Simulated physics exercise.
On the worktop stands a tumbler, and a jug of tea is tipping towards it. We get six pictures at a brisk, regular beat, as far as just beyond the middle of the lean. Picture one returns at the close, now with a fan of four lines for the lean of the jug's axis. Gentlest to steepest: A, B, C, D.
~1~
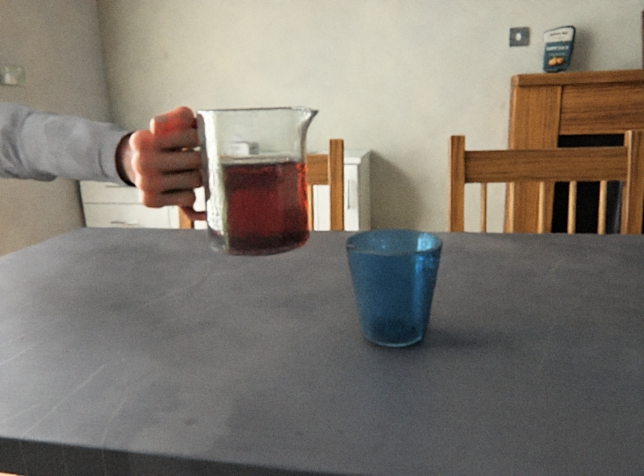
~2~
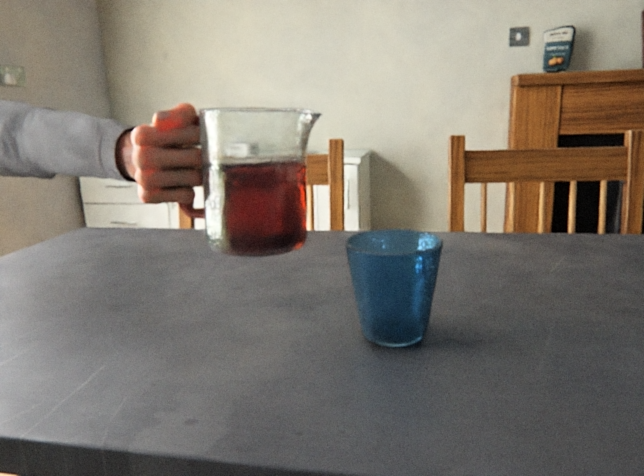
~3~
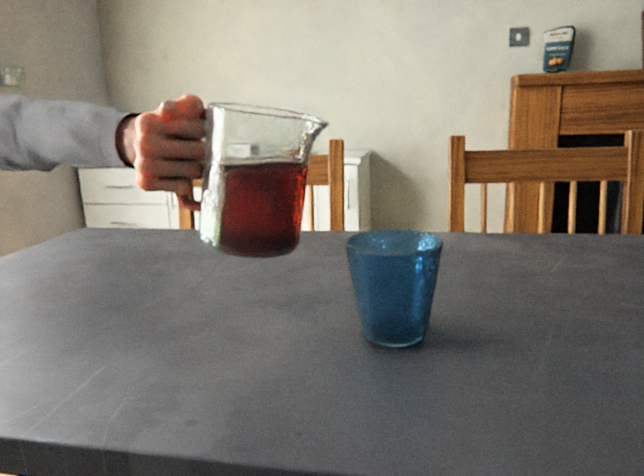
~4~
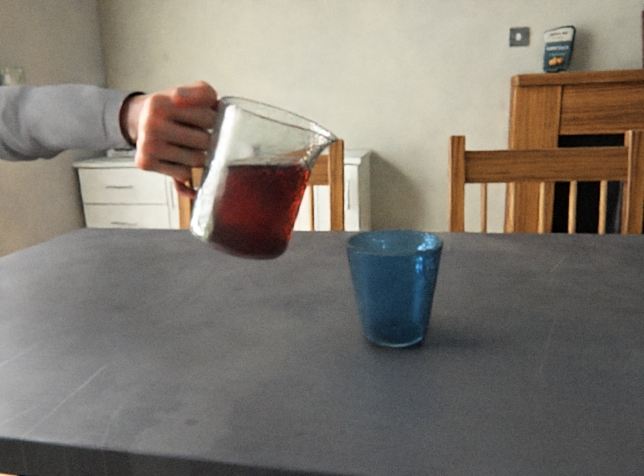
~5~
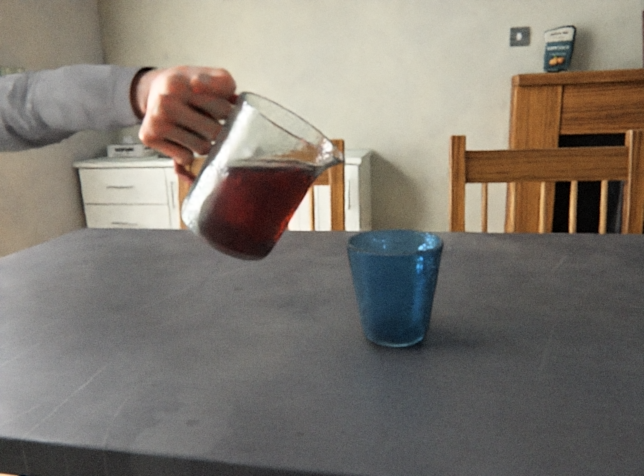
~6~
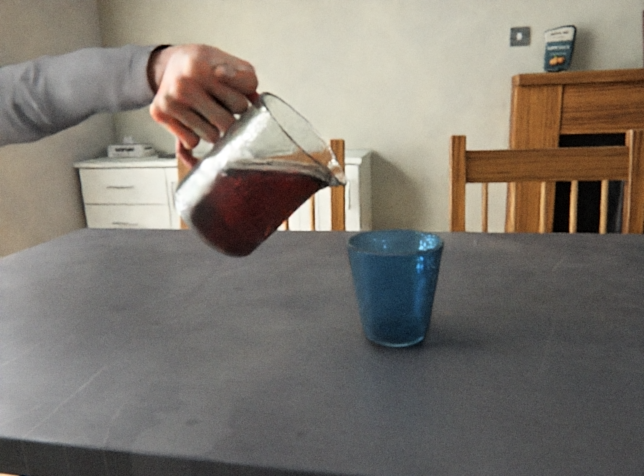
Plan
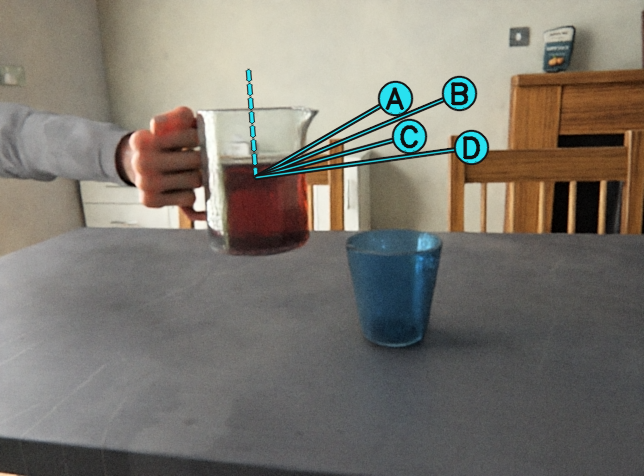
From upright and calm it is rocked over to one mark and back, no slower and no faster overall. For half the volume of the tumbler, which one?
Choose B.
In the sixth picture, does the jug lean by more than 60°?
No.
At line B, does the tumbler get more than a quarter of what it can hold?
Yes.
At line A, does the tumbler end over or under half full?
Under.
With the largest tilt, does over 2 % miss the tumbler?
Yes.
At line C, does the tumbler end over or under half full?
Over.
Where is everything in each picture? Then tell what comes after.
Upright, lip at (317, 110); rim of the tumbler round (393, 240); nothing has left yet.
Tipped about 3°, lip at (319, 113); nothing has left yet.
Tipped about 10°, lip at (327, 123); nothing has left yet.
Tipped about 21°, lip at (336, 139); nothing has left yet.
Tipped about 34°, lip at (344, 160); nothing has left yet.
Tipped about 48°, lip at (346, 183); nothing has left yet.
On the marked copy, A at (379, 106); B at (443, 99); C at (393, 140); D at (454, 149).
With A, the tumbler ends with about 31 % of what it can hold.
With B, the tumbler ends with about 49 % of what it can hold.
With C, the tumbler ends with about 67 % of what it can hold.
With D, the tumbler ends with about 71 % of what it can hold; 11 % of the tea is spilt.
